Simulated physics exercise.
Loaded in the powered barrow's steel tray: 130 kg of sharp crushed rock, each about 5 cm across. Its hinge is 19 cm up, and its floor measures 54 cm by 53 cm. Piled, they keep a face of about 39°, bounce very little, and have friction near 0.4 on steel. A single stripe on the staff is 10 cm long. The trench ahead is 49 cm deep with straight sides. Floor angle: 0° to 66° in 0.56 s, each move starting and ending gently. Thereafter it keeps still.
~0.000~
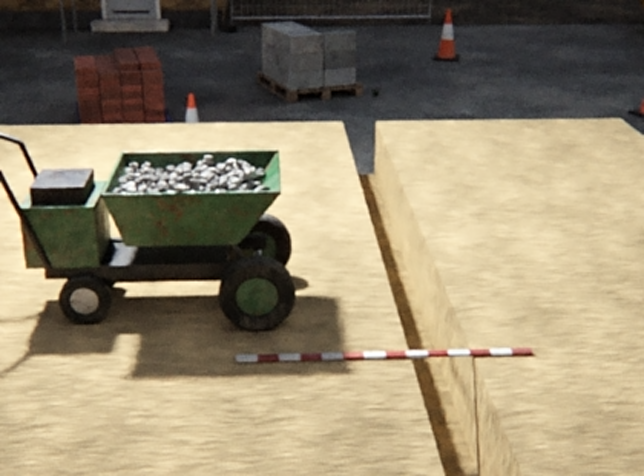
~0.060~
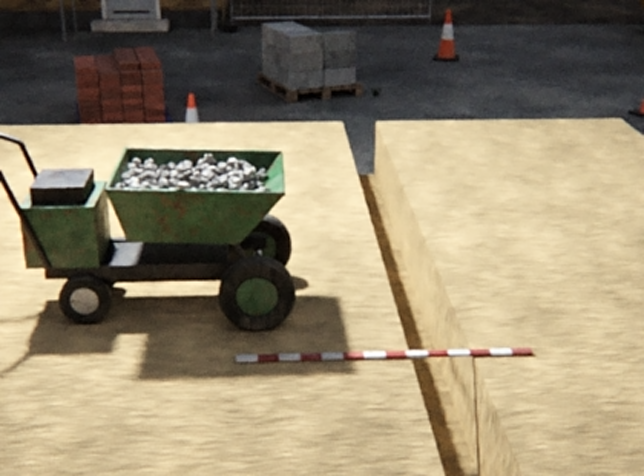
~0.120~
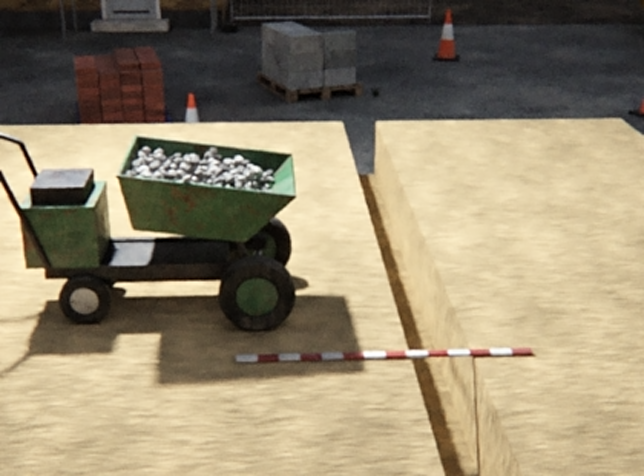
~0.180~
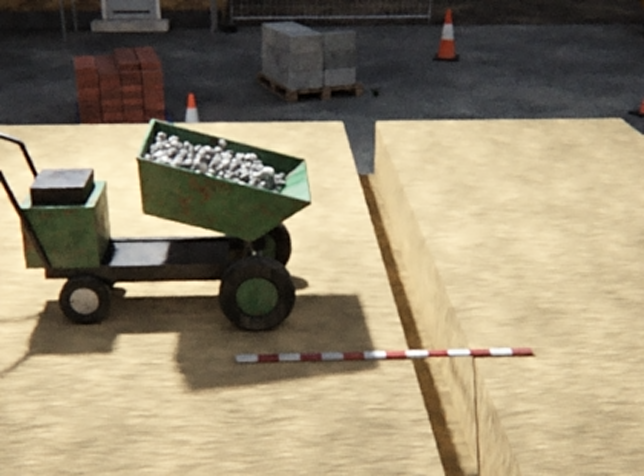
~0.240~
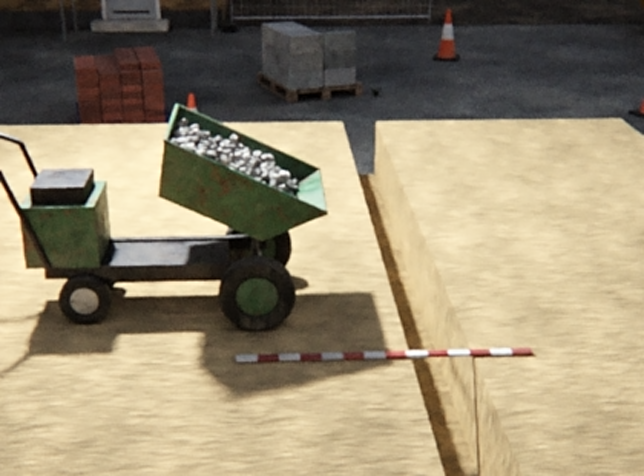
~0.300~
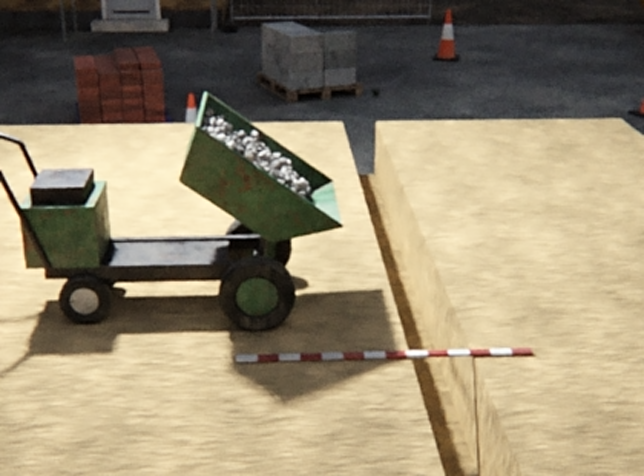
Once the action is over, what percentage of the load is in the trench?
About 65 in every hundred.
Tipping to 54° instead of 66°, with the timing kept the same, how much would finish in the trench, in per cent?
Around 35 per cent would finish in the trench.
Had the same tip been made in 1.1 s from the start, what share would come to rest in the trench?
I'd put it at some 50 in a hundred.
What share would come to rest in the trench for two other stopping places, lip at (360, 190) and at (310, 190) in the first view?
It comes to about 15 and 50 in a hundred.
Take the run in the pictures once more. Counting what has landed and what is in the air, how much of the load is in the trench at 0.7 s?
Around 10 per cent of it.
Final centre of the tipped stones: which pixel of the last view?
Middle at around (422, 360), I'd say.
After 0.4 s the floor is at 56°; 100 % in the tray; the foremost stones are at (341, 221).
After 0.7 s the floor is at 66°; 81 % in the tray, 10 % short of the trench, 10 % in the trench; the foremost stones are at (426, 293).
After 1.0 s the floor is at 66°; 27 % in the tray, 9 % short of the trench, 56 % in the trench, 9 % past the trench; the foremost stones are at (558, 301).
After 3.0 s the floor is at 66°; 18 % in the tray, 9 % short of the trench, 65 % in the trench, 8 % past the trench; the foremost stones are past the picture's edge.
